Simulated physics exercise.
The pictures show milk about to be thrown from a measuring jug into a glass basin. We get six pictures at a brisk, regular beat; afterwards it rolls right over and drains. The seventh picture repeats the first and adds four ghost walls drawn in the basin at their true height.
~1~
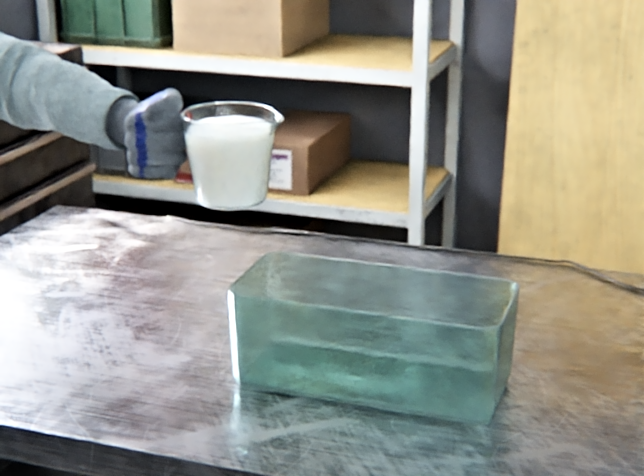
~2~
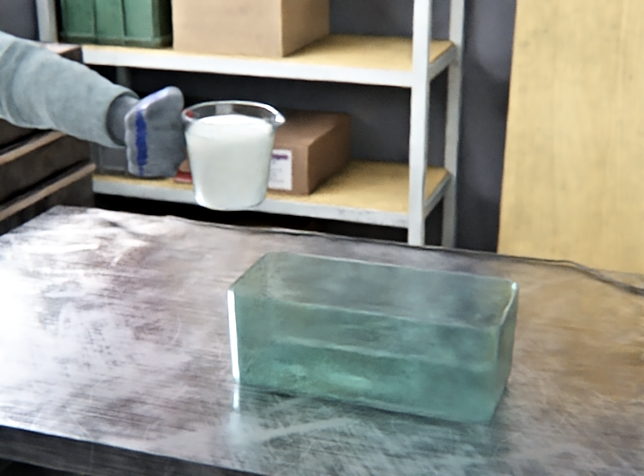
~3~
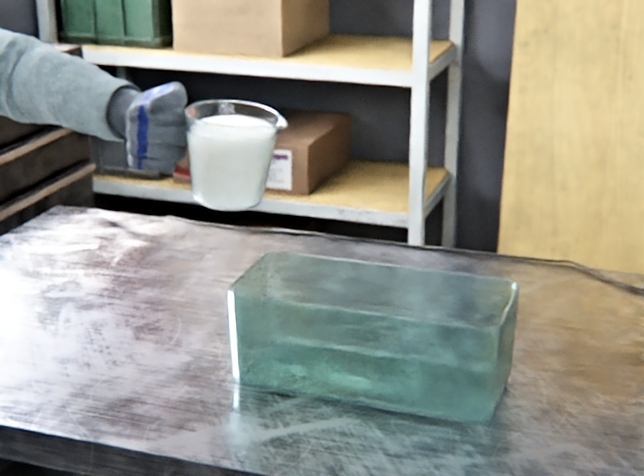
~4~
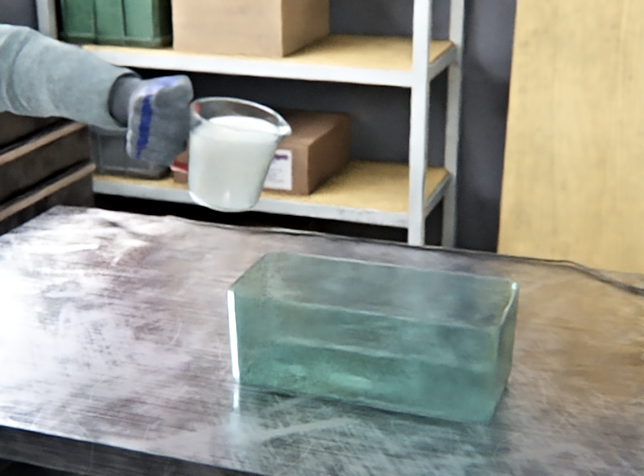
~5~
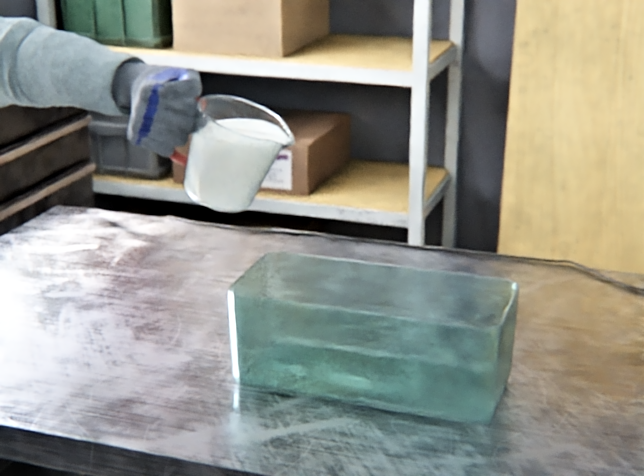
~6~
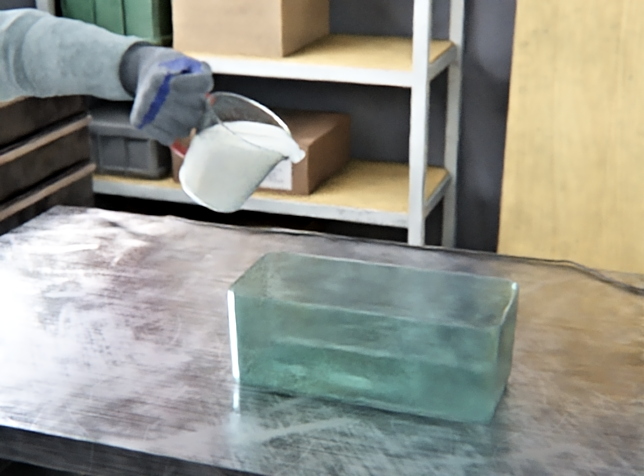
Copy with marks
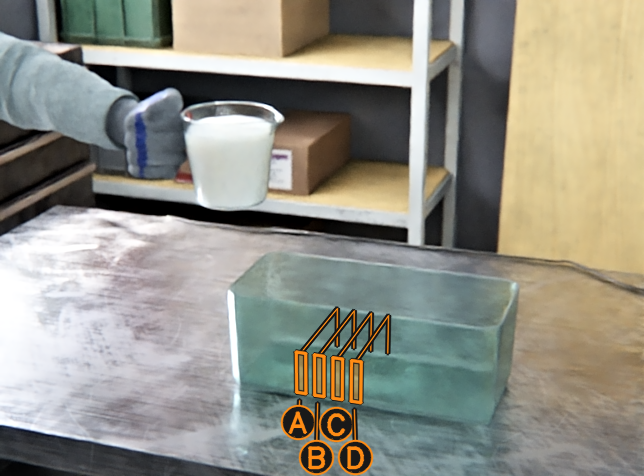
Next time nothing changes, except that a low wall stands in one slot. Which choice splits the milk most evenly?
B works best here.
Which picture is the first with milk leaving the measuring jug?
In picture 6.
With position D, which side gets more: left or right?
More ends on the left.
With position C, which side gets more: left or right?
The left side.
On the marked copy, A at (299, 400); B at (317, 403); C at (335, 406); D at (354, 409).
With A, about 14 % ends left of the wall and 85 % right of it.
With B, about 47 % ends left of the wall and 52 % right of it.
With C, about 84 % ends left of the wall and 13 % right of it; 3 % is lost outside.
With D, about 95 % ends left of the wall and 3 % right of it.
